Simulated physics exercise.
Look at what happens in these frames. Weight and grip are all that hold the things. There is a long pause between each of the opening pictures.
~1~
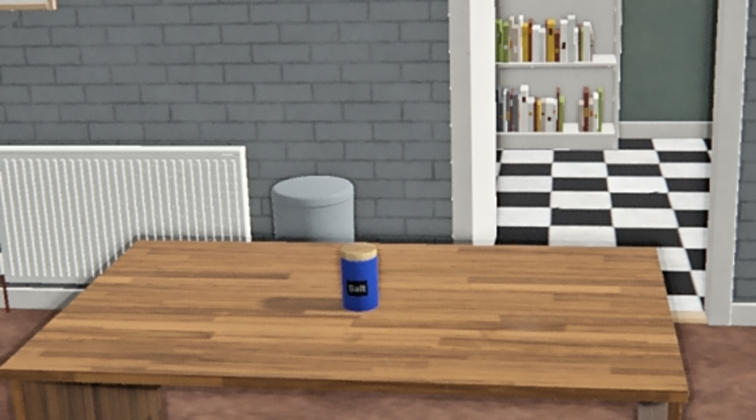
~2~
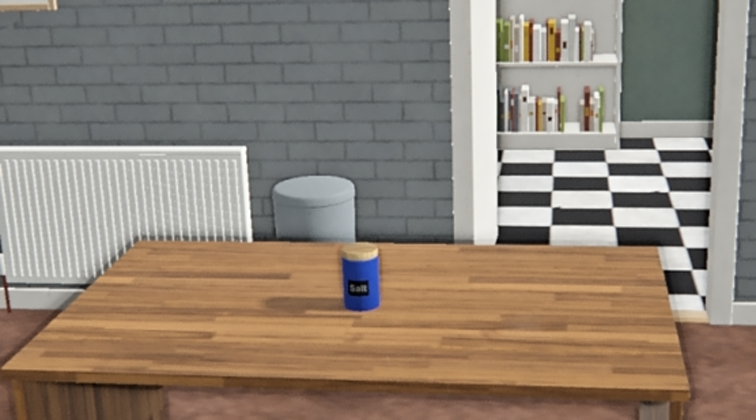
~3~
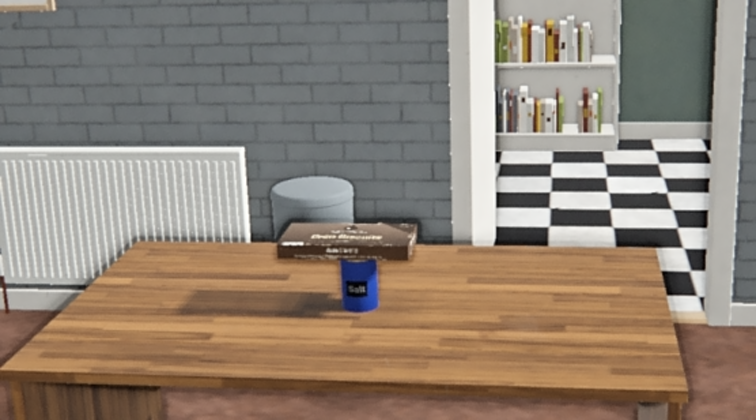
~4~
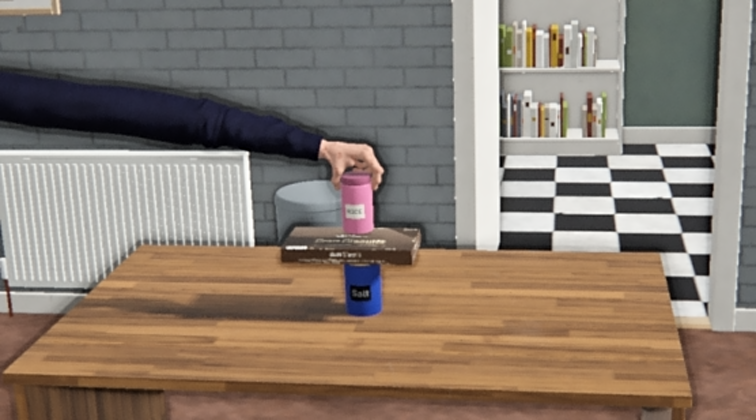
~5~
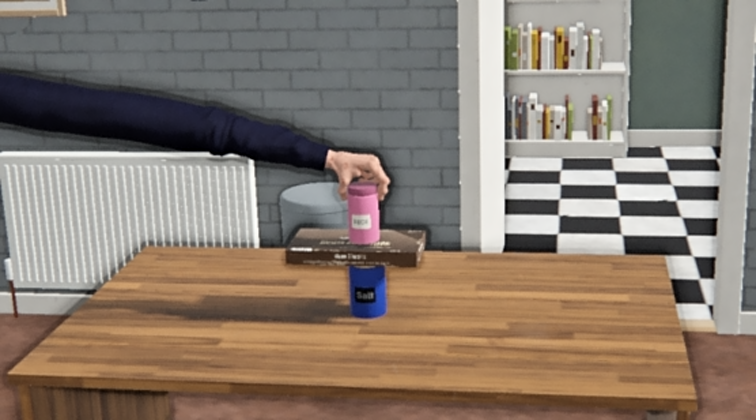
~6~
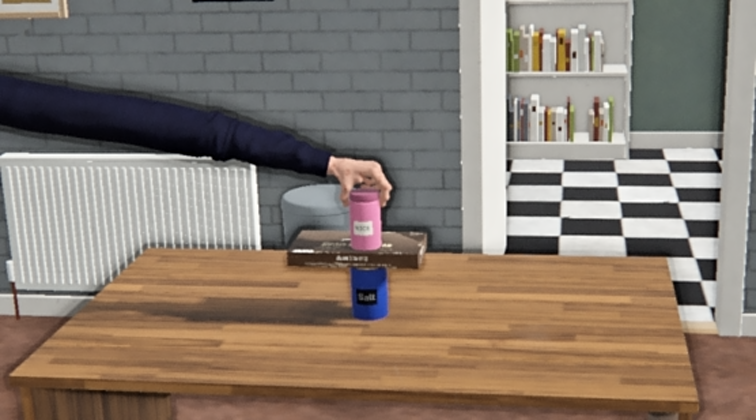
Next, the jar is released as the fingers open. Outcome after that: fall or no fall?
Result: Steady.
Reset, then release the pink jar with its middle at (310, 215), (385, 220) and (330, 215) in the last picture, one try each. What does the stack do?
Try one: Collapse; try two: Stable; try three: Collapse.
Then, 0.40 s later than the last frame, all is still.
Then, 1.10 s later than the last frame, pink jar resting near (365, 219).
When it is over, all 3 as before. End places, in pixels of the last picture, pink jar near (365, 219). The stack holds.
